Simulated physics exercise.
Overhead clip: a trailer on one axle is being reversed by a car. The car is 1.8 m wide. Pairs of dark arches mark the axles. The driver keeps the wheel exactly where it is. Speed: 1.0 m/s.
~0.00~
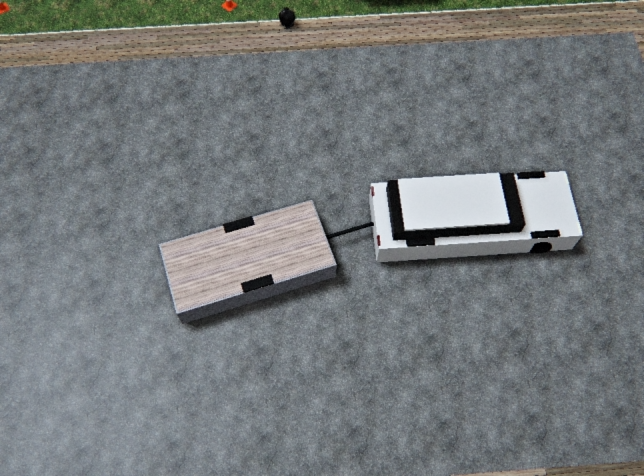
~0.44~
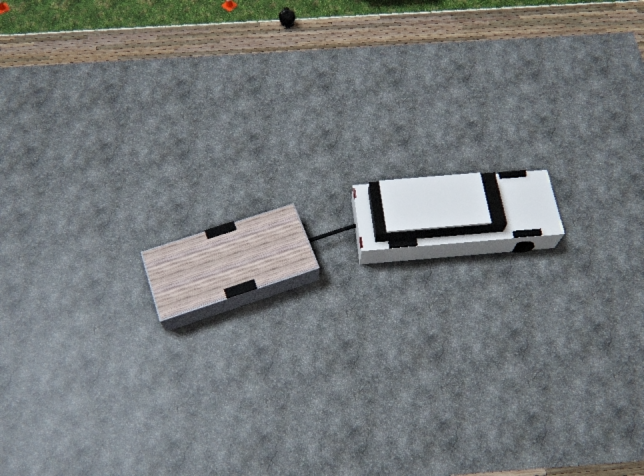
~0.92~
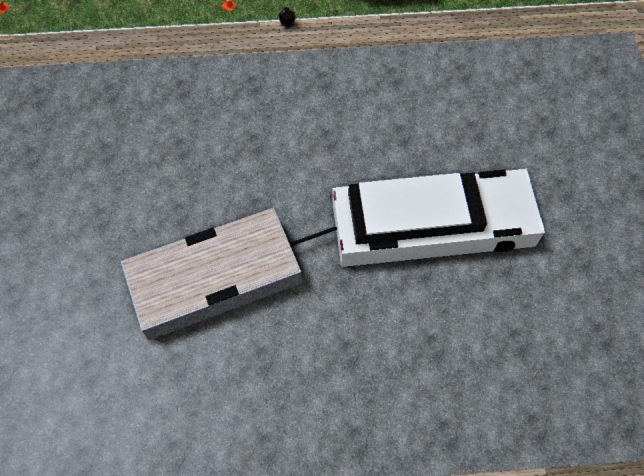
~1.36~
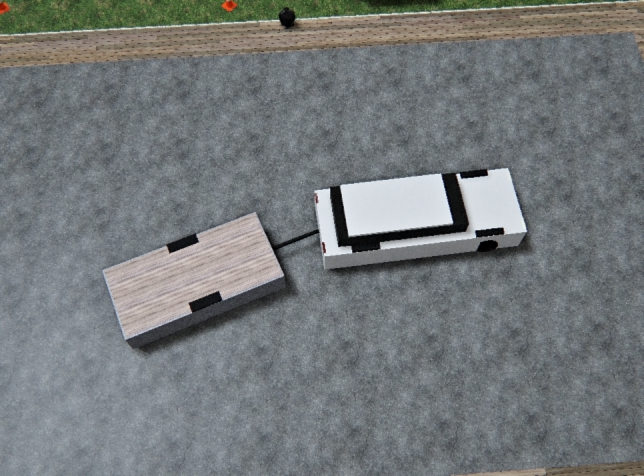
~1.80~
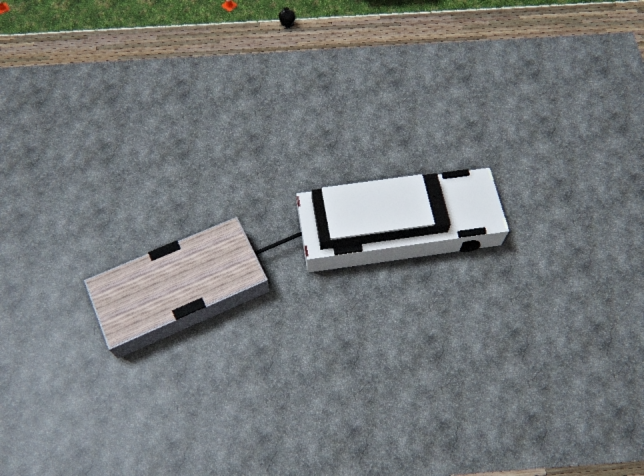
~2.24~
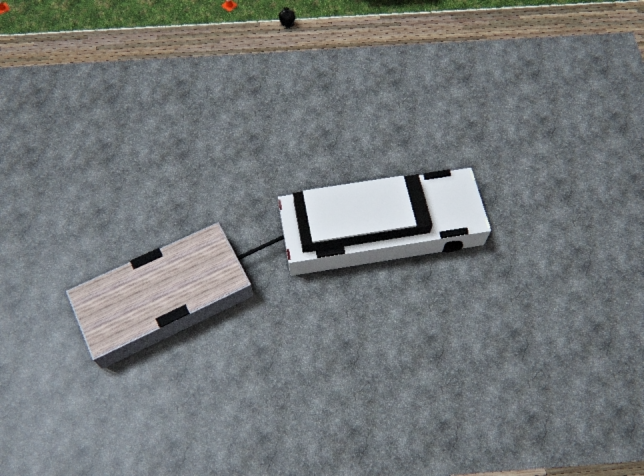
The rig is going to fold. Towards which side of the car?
To the right side of the car.
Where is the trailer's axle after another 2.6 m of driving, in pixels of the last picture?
Around (64, 344).
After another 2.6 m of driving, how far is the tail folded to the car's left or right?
About 25° to the car's right.
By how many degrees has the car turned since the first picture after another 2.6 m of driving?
About 12°.
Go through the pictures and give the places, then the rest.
In the first frame, car's middle (481, 200), trailer's axle (248, 253); tail 14° to the car's right; front wheels 8° right.
In the second frame, car's middle (462, 200), trailer's axle (230, 259); tail 15° to the car's right.
In the third frame, car's middle (442, 201), trailer's axle (211, 265); tail 15° to the car's right.
In the fourth frame, car's middle (424, 202), trailer's axle (194, 272); tail 16° to the car's right.
In the fifth frame, car's middle (405, 203), trailer's axle (177, 279); tail 17° to the car's right.
In the sixth frame, car's middle (387, 204), trailer's axle (159, 287); tail 18° to the car's right.
After 3.5 s, the tail is 21° to the car's right, the car has turned 9° and the trailer's axle is at (110, 313) of the last picture.
After 4.8 s, the tail is 27° to the car's right, the car has turned 12° and the trailer's axle is at (64, 344) of the last picture.
After 6.1 s, the tail is 34° to the car's right, the car has turned 16° and the trailer's axle is at (21, 383) of the last picture.
After 7.4 s, the tail is 45° to the car's right, the car has turned 19° and the trailer's axle is out of the picture.
After 8.7 s, the tail is 60° to the car's right, the car has turned 22° and the trailer's axle is out of the picture; it has jack-knifed.
